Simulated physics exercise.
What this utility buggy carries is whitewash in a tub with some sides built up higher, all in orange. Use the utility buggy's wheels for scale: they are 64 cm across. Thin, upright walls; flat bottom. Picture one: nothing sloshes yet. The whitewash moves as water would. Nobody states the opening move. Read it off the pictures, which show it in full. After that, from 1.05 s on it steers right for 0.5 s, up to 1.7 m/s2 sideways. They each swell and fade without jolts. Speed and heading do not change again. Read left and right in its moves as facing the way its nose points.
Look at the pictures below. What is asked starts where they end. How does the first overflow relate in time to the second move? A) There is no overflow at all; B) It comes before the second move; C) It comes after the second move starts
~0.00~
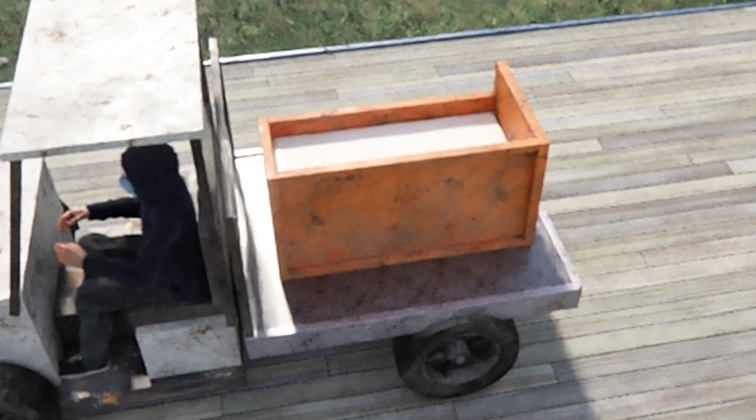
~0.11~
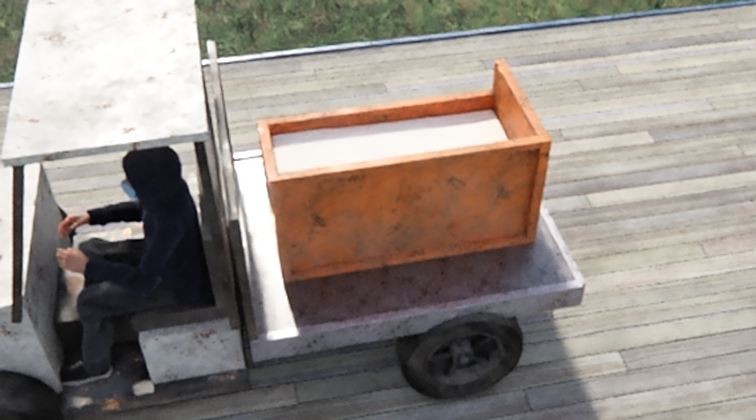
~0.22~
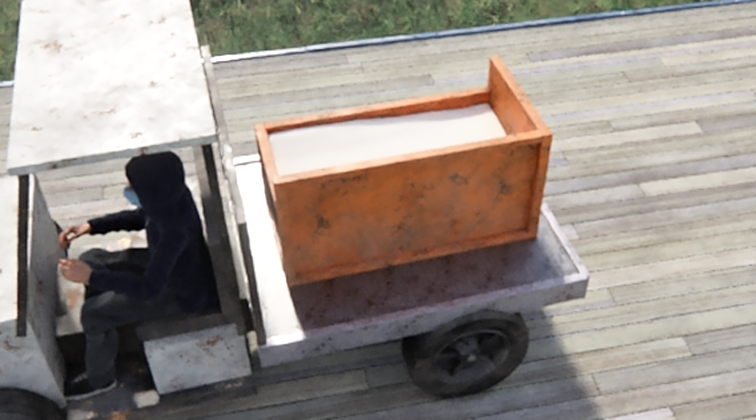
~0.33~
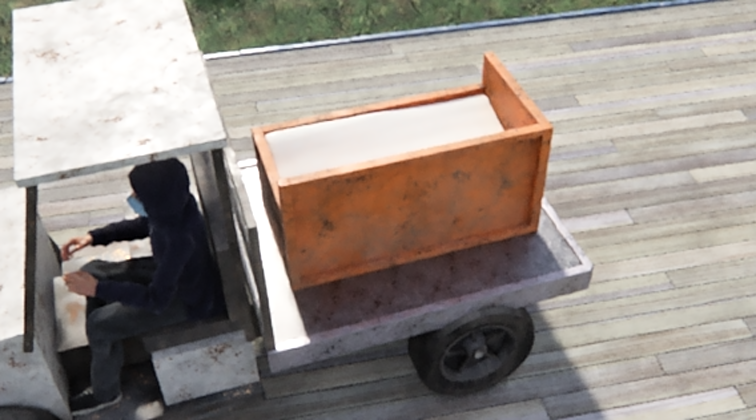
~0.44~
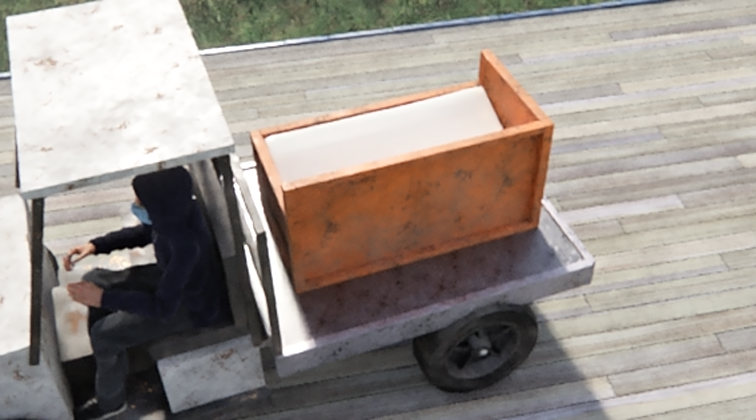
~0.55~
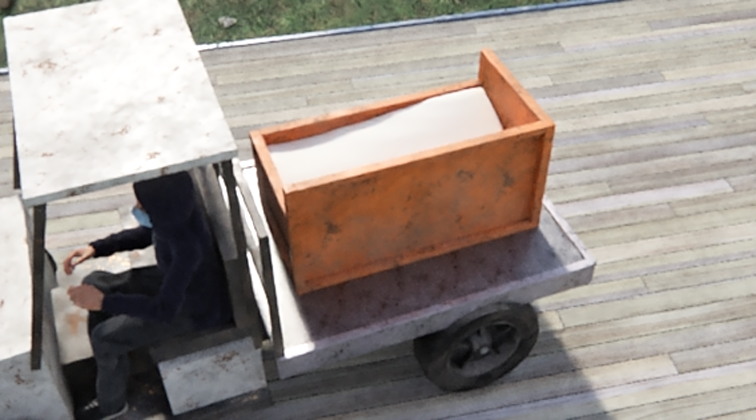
Answer: A.
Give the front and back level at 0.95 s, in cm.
Front level 34 cm, back level 36 cm.
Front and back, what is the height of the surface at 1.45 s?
At that moment it stands around 36 cm in front and around 36 cm behind.
Then, 0.95 s in, front 35 cm, middle 36 cm, back 35 cm above the floor; no loss so far.
Then, 1.45 s in, front 37 cm, middle 36 cm, back 35 cm above the floor; no loss so far.
Then, 2.05 s in, front 34 cm, middle 37 cm, back 36 cm above the floor; no loss so far.
Then, 4.53 s in, there is no loss.
